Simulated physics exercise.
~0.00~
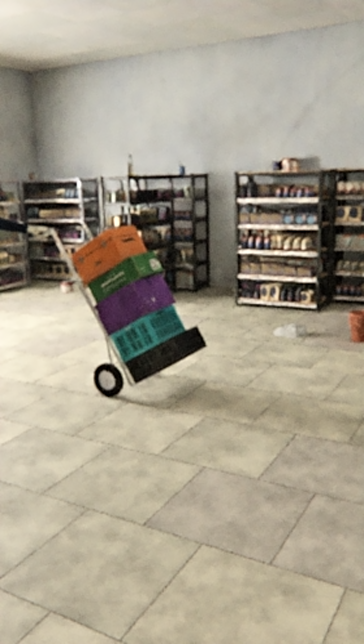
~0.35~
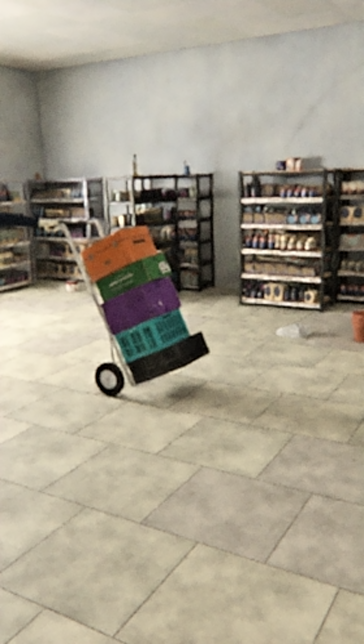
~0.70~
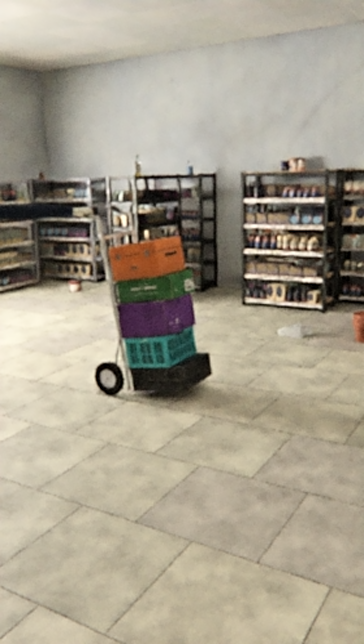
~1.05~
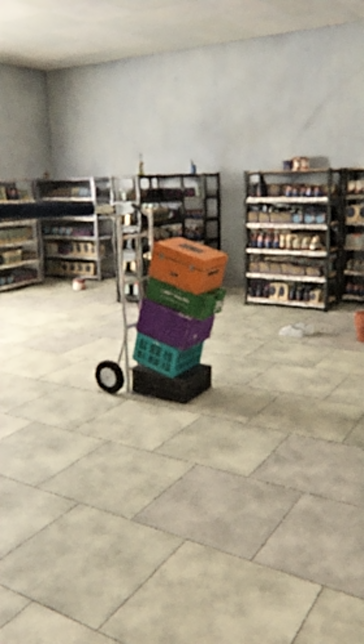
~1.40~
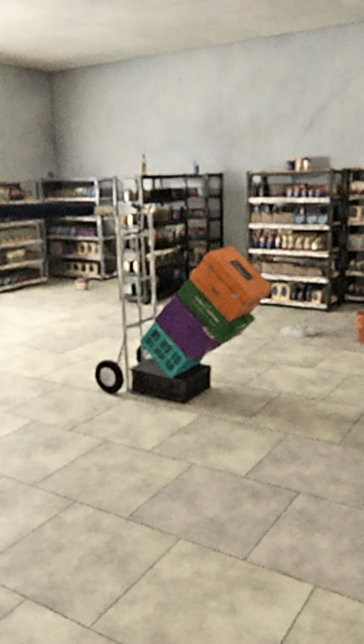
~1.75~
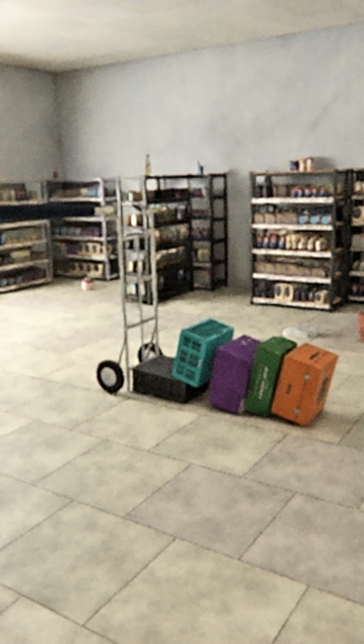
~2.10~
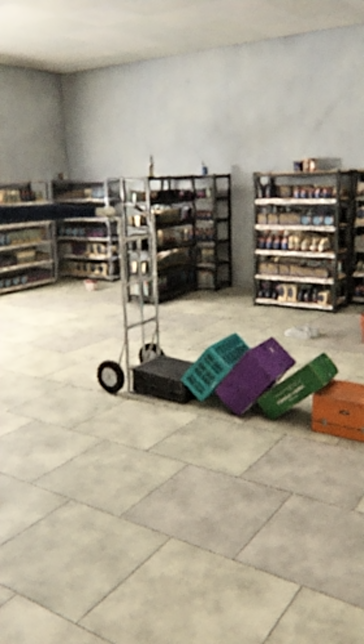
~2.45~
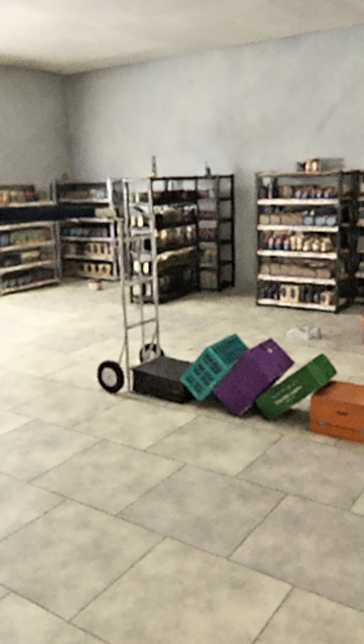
A hand truck swings upright, and its upper crates topple right, leaving the black one in place.
